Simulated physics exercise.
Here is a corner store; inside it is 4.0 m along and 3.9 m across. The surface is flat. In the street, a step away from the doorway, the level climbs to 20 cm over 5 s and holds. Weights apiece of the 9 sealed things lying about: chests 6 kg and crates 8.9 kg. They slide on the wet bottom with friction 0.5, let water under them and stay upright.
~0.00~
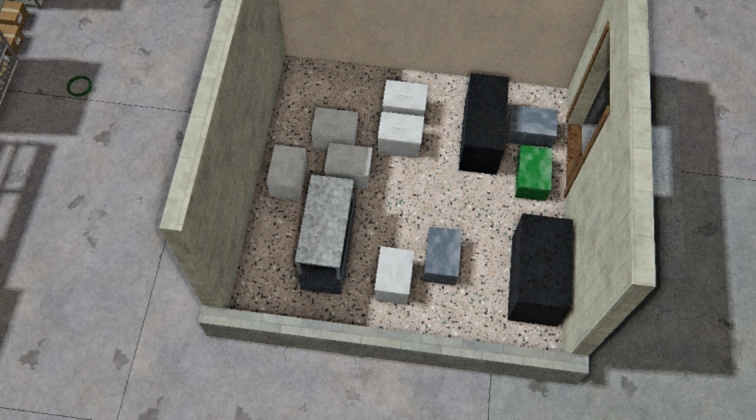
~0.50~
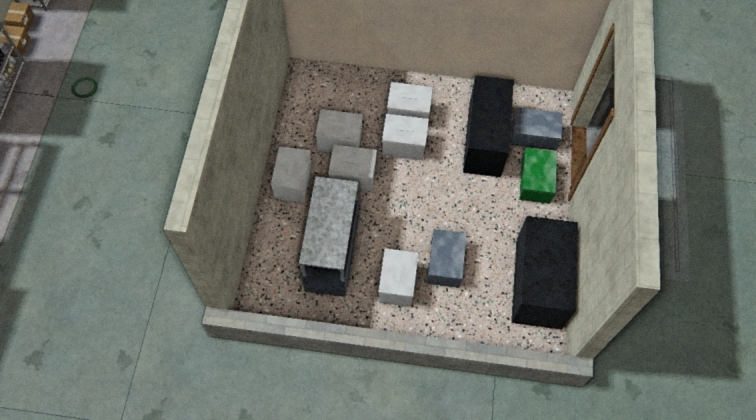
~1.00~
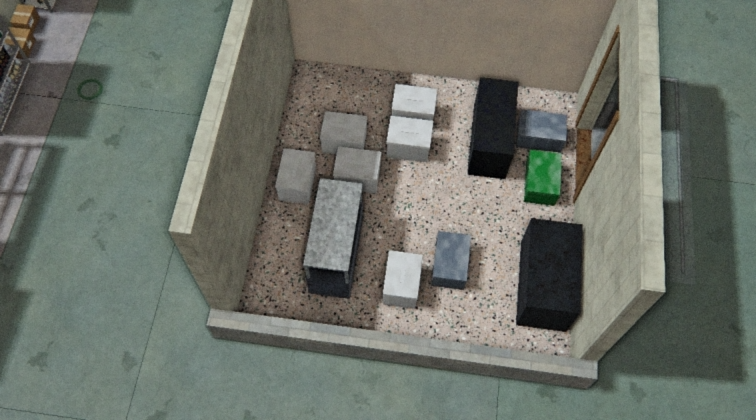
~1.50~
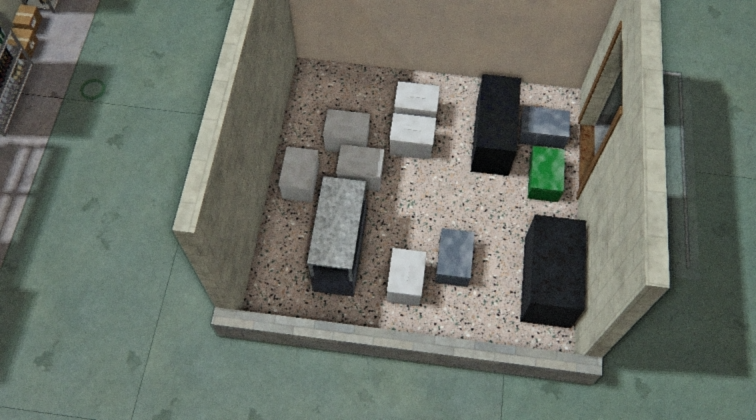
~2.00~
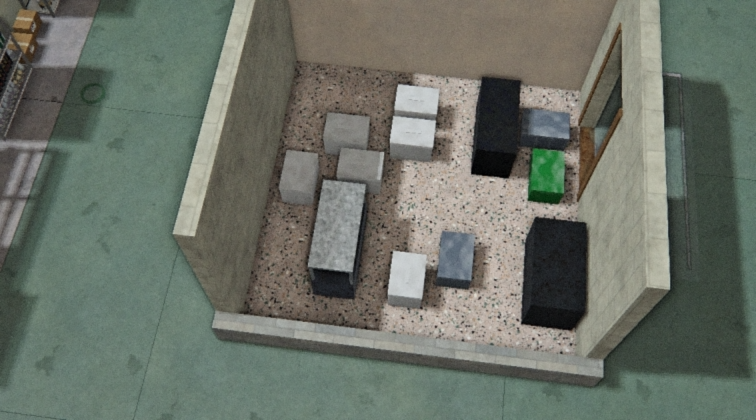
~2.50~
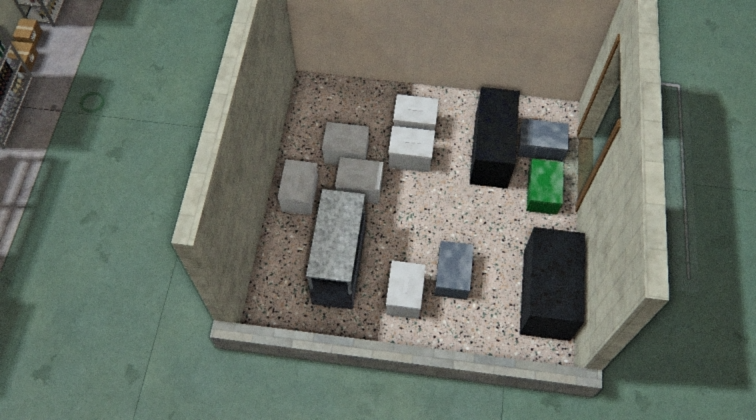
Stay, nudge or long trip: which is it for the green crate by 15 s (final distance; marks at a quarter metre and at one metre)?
Green crate gets carried off.
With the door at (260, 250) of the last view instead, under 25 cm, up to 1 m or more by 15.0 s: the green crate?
In that case the green crate slides a little.
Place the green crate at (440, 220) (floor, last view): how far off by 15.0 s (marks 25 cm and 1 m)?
It slides a little.
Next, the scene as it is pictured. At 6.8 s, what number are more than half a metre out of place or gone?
By then 1.
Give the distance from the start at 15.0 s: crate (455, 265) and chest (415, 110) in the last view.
In that order: 60 cm, 140 cm.
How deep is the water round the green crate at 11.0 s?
About 9 cm.
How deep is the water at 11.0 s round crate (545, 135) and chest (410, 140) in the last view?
Roughly 14 and 4 cm.
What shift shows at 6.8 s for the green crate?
About 140 cm.
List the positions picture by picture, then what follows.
The green crate at (536, 167), on the bottom; water covers 0.0 m2; 0 of 9 have shifted, in the first frame.
The green crate at (540, 170) rests on the ground; 0.0 m2 under water; 0 of 9 have shifted, in the second frame.
The green crate at (545, 172), on the bottom; 0.0 m2 under water; 0 of 9 have shifted, in the third frame.
The green crate at (548, 168) rests on the ground; water covers 0.0 m2; 0 of 9 have shifted, in the fourth frame.
The green crate at (549, 171) rests on the ground; water covers 0.0 m2; 0 of 9 have shifted, in the fifth frame.
The green crate at (547, 181), on the bottom; water covers 0.2 m2; 0 of 9 have shifted, in the sixth frame.
After 3.5 s the green crate is near (538, 184), 0.1 m from its start, aground; 0 afloat.
After 6.8 s the green crate is near (483, 263), 1.4 m from its start, afloat; 2 afloat.
After 11.0 s the green crate is near (501, 335), 2.2 m from its start, afloat; 9 afloat.
After 15.0 s the green crate is near (494, 283), 1.6 m from its start, afloat; 9 afloat.
